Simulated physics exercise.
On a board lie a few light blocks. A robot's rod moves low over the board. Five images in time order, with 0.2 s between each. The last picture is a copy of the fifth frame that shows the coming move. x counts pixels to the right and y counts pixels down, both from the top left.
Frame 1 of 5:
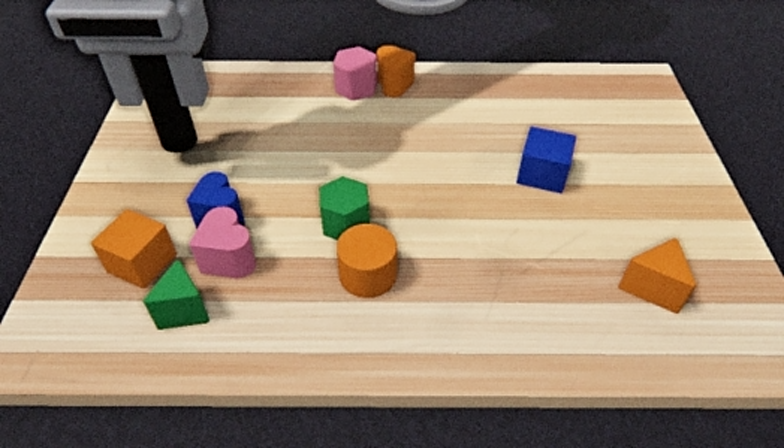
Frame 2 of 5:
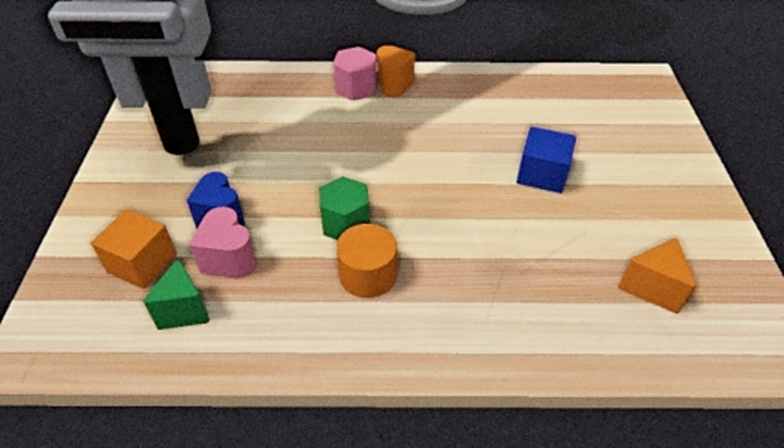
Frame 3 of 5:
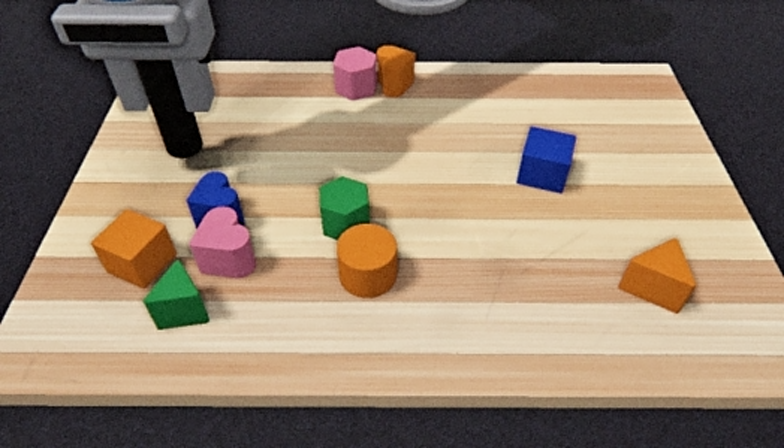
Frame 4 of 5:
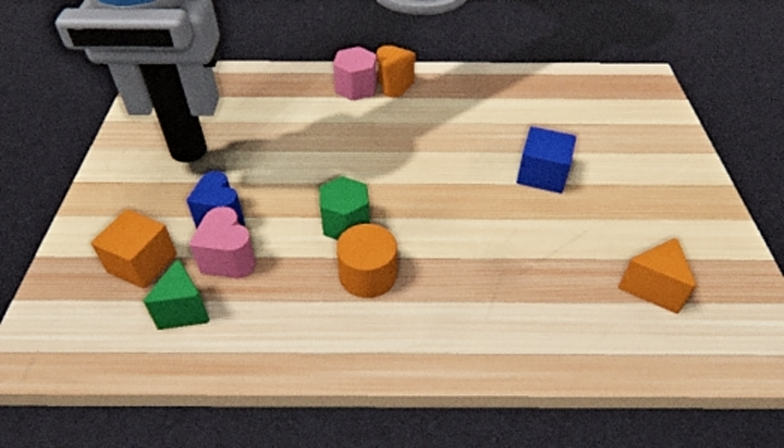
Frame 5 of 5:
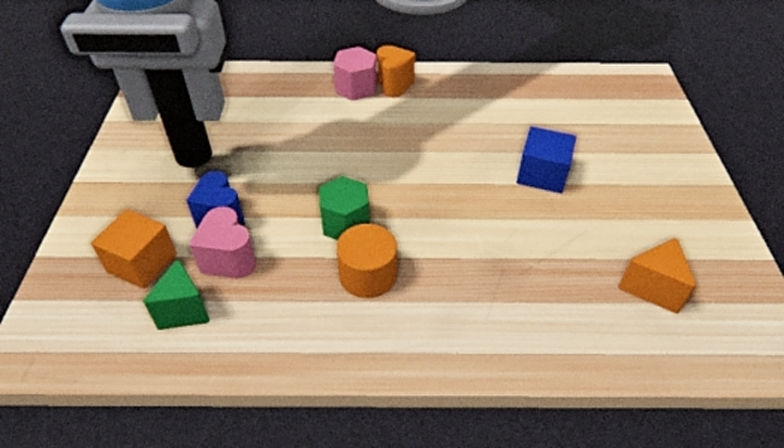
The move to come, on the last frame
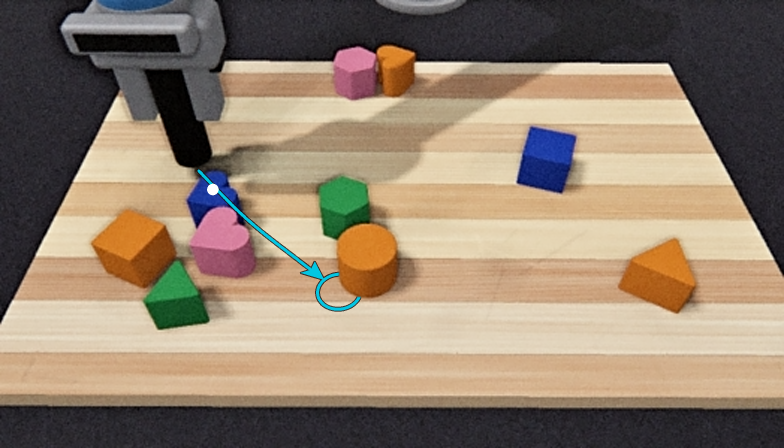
In the video, a robot's black rod moves slightly down and to the right over the upper left of a wooden board, nearing a blue heart block, while the orange, green, pink and blue blocks all stay still.
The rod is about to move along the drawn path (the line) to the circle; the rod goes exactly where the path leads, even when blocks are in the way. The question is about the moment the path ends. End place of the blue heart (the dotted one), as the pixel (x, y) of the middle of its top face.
By then it is at (288, 282).
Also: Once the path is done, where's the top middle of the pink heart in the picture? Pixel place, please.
Most likely (221, 295).
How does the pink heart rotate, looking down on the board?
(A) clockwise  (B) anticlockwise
That would be A.
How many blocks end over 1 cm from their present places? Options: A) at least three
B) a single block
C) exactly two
The correct letter is A.
The drawn path runs from (199, 171) through (236, 209) and (283, 249) to (339, 291); the dot is on the blue heart.
One third of the way, rod at (233, 195); blue heart at (229, 214), turned 15° clockwise; pink heart at (221, 259), turned 15° clockwise.
Two thirds of the way, rod at (281, 235); blue heart at (268, 258), turned 40° clockwise; pink heart at (221, 291), turned 80° clockwise.
At the end, rod at (338, 277); blue heart at (288, 282), turned 105° clockwise; pink heart at (221, 295), turned 95° clockwise; green hexagon not moved; orange circular block at (388, 250).
